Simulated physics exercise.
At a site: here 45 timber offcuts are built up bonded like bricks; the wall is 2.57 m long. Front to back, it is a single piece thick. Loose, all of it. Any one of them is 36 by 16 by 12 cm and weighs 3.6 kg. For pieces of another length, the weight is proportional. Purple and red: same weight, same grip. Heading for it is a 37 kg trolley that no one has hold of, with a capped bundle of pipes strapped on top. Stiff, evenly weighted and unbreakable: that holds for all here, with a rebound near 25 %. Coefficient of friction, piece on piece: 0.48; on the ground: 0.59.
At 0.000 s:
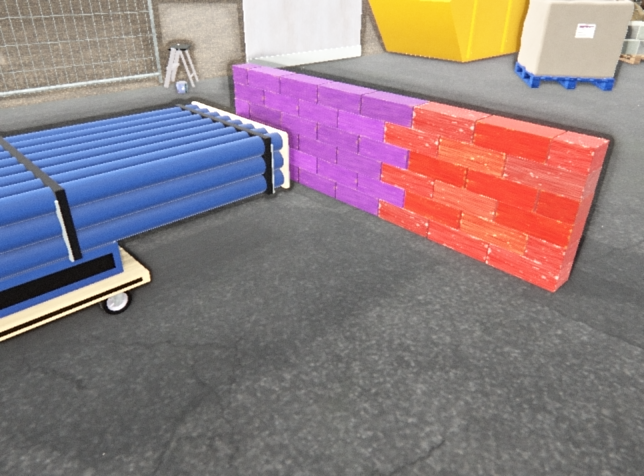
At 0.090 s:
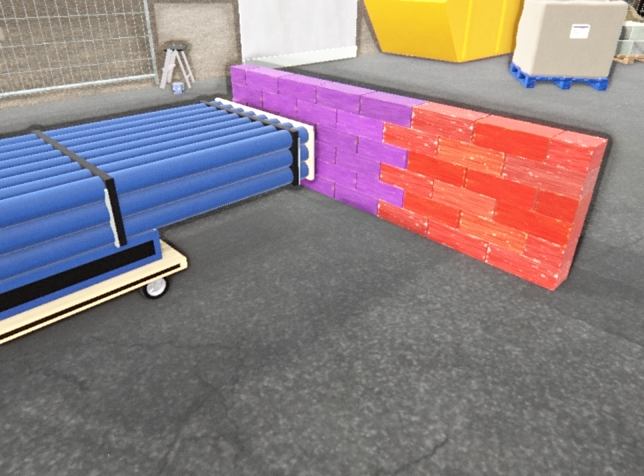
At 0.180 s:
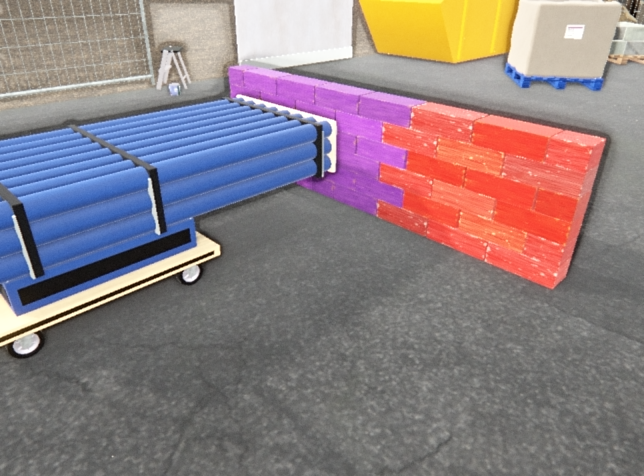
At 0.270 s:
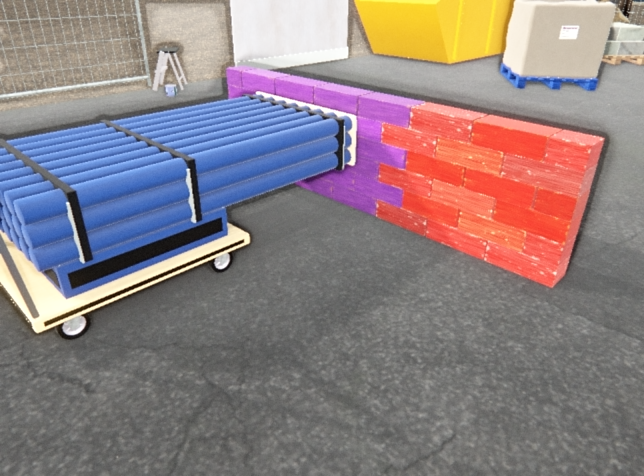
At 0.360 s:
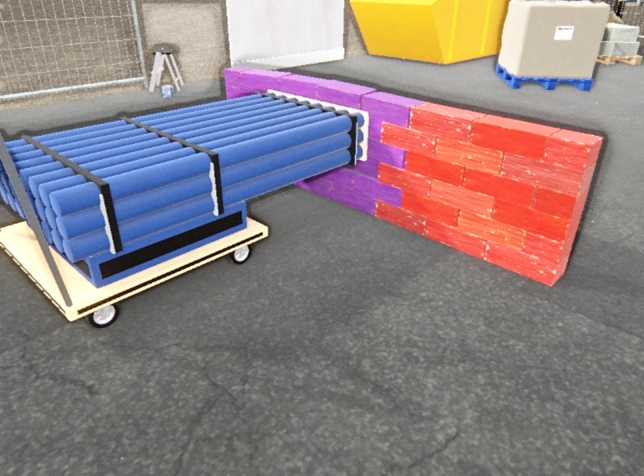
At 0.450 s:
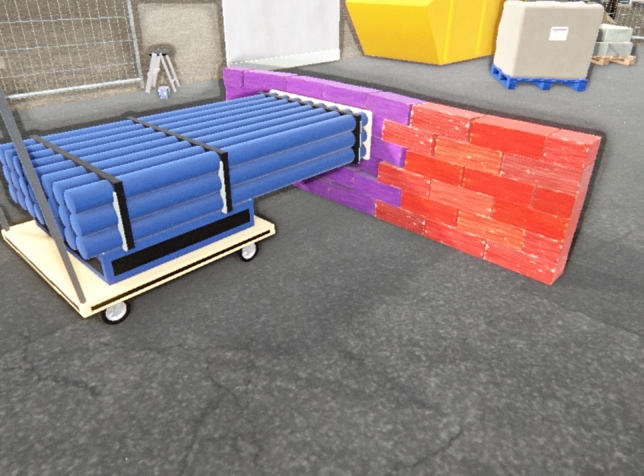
A long wall of purple blocks on the left and red ones on the right, stacked like bricks, stands on grey asphalt in a yard, seen from slightly above. Behind it are a mesh fence, a small stepladder, a yellow skip and a wrapped load on a blue pallet. A trolley of strapped blue tubes rolls in from the left, slowing as its load meets the purple part and slightly shifts some blocks, while the camera drifts slightly.
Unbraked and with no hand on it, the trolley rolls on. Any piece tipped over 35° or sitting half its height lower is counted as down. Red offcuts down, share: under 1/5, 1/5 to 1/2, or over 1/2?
Under 1/5.
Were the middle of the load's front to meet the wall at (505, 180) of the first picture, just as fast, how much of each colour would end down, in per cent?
Down at the end: Red 80 percent, purple 10 percent.
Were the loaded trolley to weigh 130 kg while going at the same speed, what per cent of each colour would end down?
Share down - red: 10; purple: 70 (per cent).
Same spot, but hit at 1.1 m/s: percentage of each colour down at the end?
Result - red: 0%; purple: 0%.
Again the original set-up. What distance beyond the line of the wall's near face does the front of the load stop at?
25 cm past it.
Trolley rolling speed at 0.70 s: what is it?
Speed: Around 0.2 m/s.
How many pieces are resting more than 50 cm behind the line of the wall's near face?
Around 12, give or take.
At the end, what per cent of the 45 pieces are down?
Roughly 50 percent.
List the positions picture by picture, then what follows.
In the first frame (we follow the side turned to the camera; the camera moves round a little), load (279, 153) 61 cm short of the wall; top red offcut (509, 142); top purple offcut (240, 75); no piece has moved.
The second frame shows load (305, 146) 43 cm short of the wall; top red offcut (508, 141).
The third frame shows load (328, 139) 26 cm short of the wall; top red offcut (508, 141).
The fourth frame shows load (349, 133) 9 cm short of the wall; top red offcut (507, 141).
The fifth frame shows load (361, 129) 30 mm into the wall's line; top red offcut (506, 140); steepest lean 4°, the offcut at (337, 99); 15 stirred so far.
The sixth frame shows load (365, 128) 7 cm into the wall's line; top red offcut (506, 140); top purple offcut (232, 78) tipped 5°; 24 stirred so far.
Around 0.70 s, load 14 cm past the wall's line, still rolling; none of the 18 red offcuts down (3 of 45 in all colours); top red offcut unmoved; top purple offcut tipped 28°.
Around 0.98 s, load 19 cm past the wall's line, still rolling; 2 of the 18 red offcuts down (22 of 45 in all colours); top red offcut unmoved; top purple offcut on its side.
Finally (3.6 s), load 26 cm past the wall's line, stopped; 2 of the 18 red offcuts down (22 of 45 in all colours); top red offcut unmoved; top purple offcut on its side. That is 11 per cent. Seen by the last camera, middles, top red offcut near (513, 137), top purple offcut near (291, 127).
